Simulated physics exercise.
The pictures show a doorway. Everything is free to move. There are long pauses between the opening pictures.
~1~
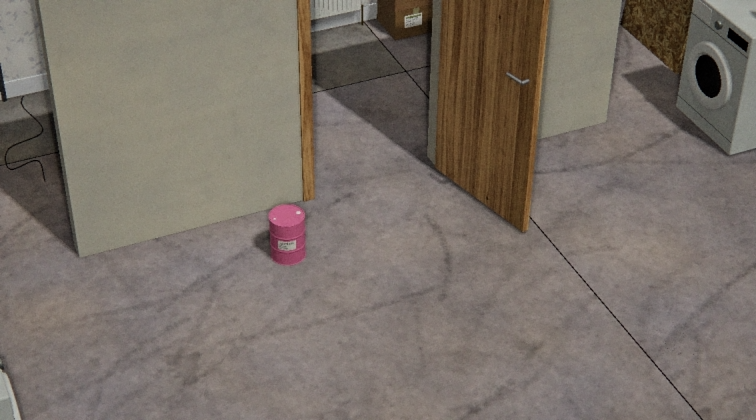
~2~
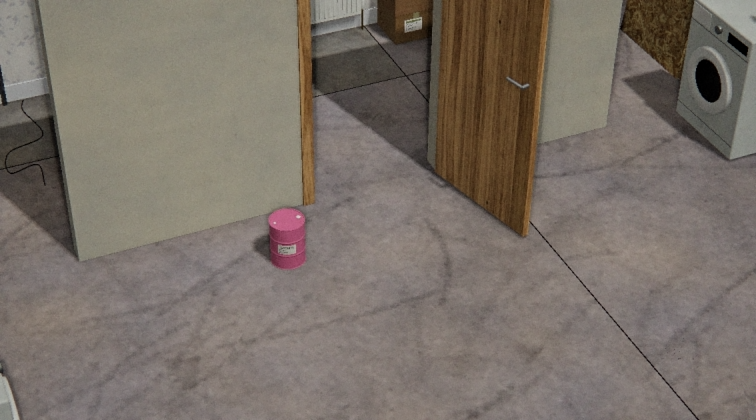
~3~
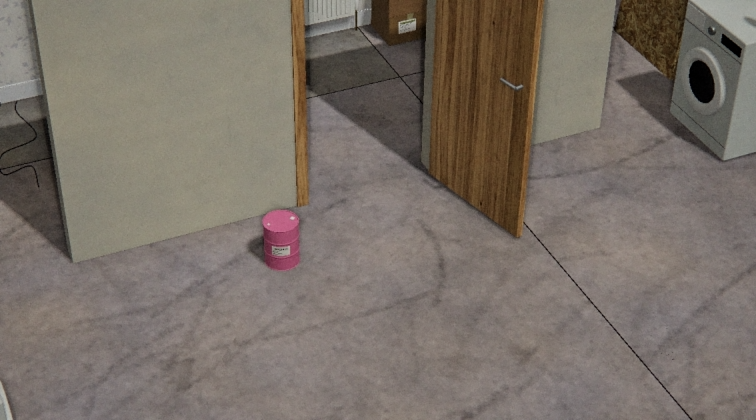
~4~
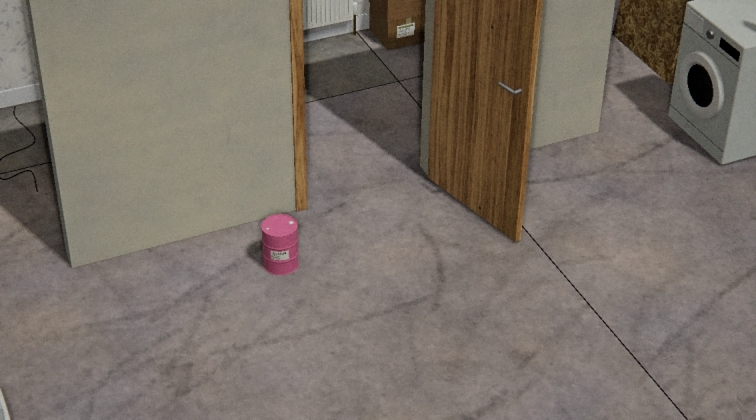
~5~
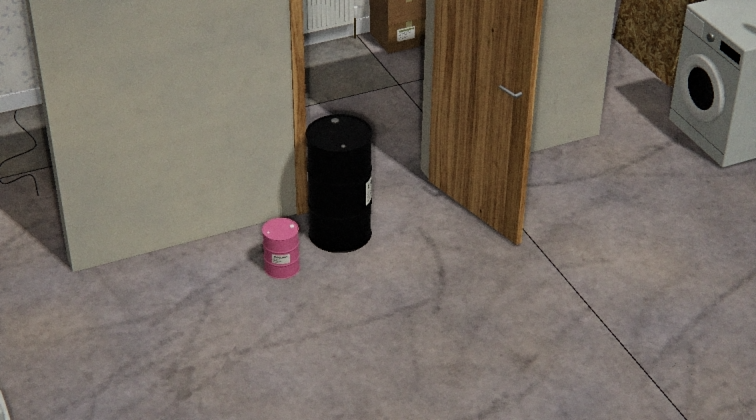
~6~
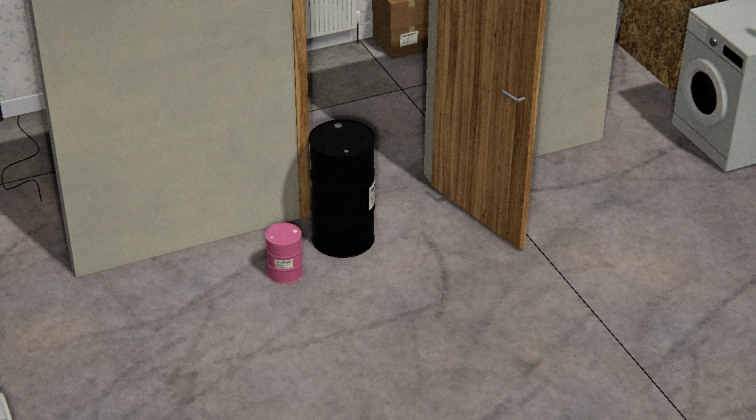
A black drum appears beside the small pink canister near the wide-open, still wooden door.
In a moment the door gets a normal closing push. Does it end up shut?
Outcome: The door jams.
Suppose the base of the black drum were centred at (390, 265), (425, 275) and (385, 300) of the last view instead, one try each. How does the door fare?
In the first case it jams; in the second case it is blocked; in the third case it shuts.
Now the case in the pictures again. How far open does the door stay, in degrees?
Some 35° open.
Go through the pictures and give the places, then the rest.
In the first frame, door wide open and still; pink canister (288, 235).
In the second frame, door wide open and still; pink canister (287, 239).
In the third frame, door wide open and still; pink canister (281, 240).
In the fourth frame, door wide open and still; pink canister (280, 245).
In the fifth frame, door wide open and still; pink canister (281, 249).
In the sixth frame, door wide open and still; black drum (343, 189); pink canister (284, 254).
Then, 0.50 s on from there, open by 81°.
Then, 0.80 s on from there, open by 52°.
In the end, open by 33°; both unmoved. At the end, from the last picture's camera, black drum near (339, 188).
